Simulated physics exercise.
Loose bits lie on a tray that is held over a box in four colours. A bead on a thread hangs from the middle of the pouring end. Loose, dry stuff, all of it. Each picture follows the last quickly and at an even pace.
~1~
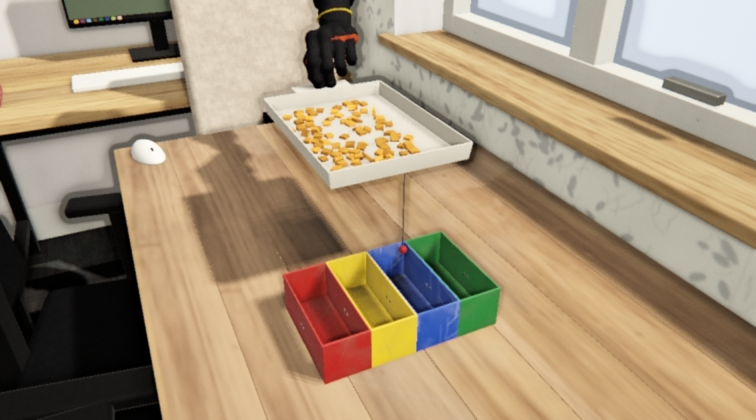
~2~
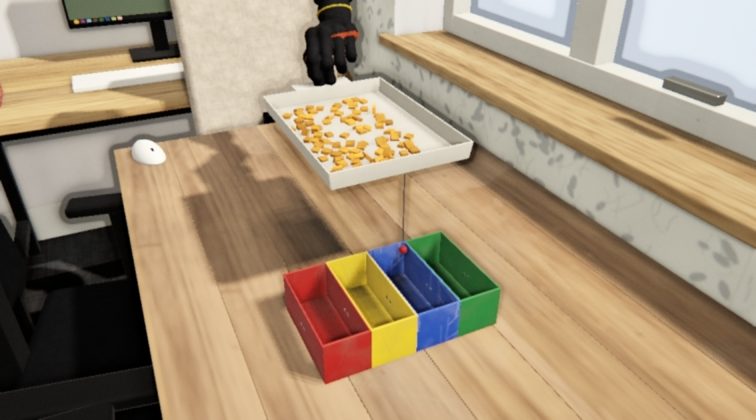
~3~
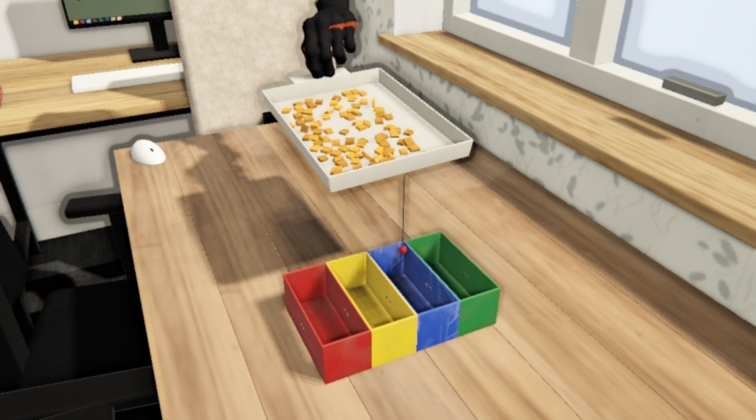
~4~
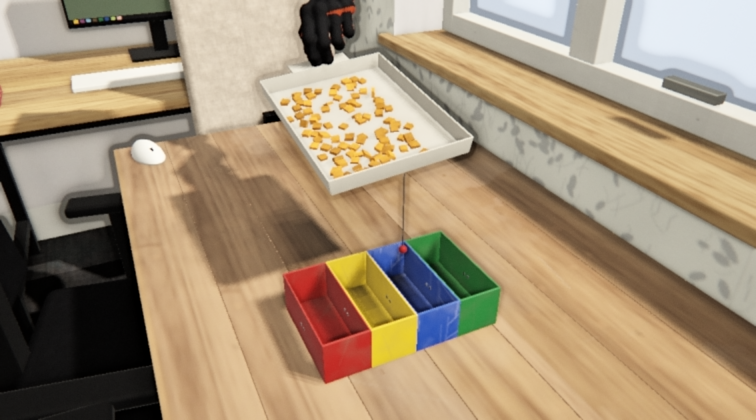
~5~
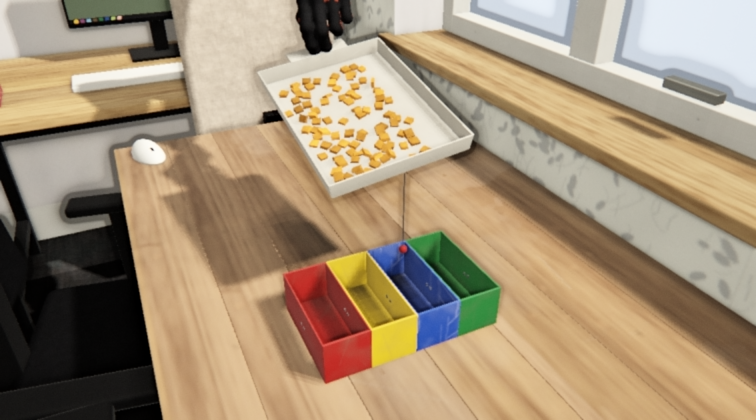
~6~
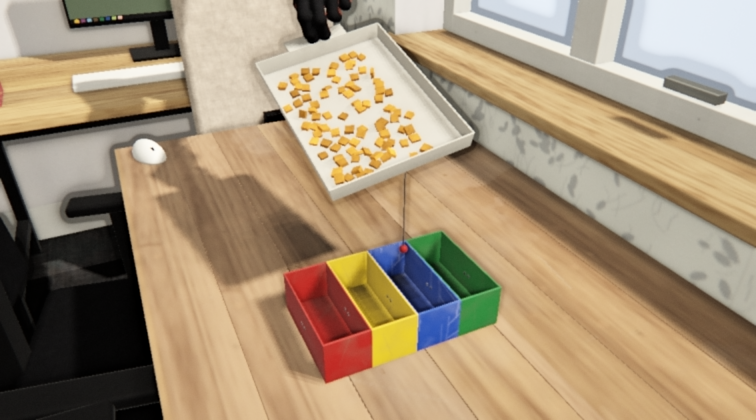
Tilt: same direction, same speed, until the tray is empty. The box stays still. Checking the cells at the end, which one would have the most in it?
The yellow cell would have the most in it.
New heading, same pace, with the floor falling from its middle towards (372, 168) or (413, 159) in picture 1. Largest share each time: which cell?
Try 1 - that yellow cell / try 2 - the cell in green.
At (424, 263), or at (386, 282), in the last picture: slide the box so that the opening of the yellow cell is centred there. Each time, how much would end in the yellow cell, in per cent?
Roughly 0 per cent, and 30 per cent.
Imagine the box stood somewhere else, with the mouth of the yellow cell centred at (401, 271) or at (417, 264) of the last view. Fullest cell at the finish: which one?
Result 1: The red one; result 2: Red.
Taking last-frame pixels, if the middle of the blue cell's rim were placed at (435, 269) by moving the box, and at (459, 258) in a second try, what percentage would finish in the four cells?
Trial 1 near 90 %, trial 2 near 40 %.
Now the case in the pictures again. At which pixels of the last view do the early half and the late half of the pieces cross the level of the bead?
Half one: (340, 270), half two: (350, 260).
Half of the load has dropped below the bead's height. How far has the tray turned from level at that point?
Near 110 degrees.
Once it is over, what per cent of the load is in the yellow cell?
I'd put that share at some 70 per cent.
Shortly afterwards, tray tipped steeply; the whole lot on the tray.
Next, tray tipped past a quarter turn; near half on the tray; a little in the red cell; a little in the yellow cell; near a third falling or outside the box.
Some moments later, tray tipped past a quarter turn; near two thirds in the yellow cell; near a quarter in the red cell; a little falling or outside the box.
In the end, tray tipped past a quarter turn; near two thirds in the yellow cell; near a quarter in the red cell; none at all in the blue cell; none at all in the green cell; a little outside the box.
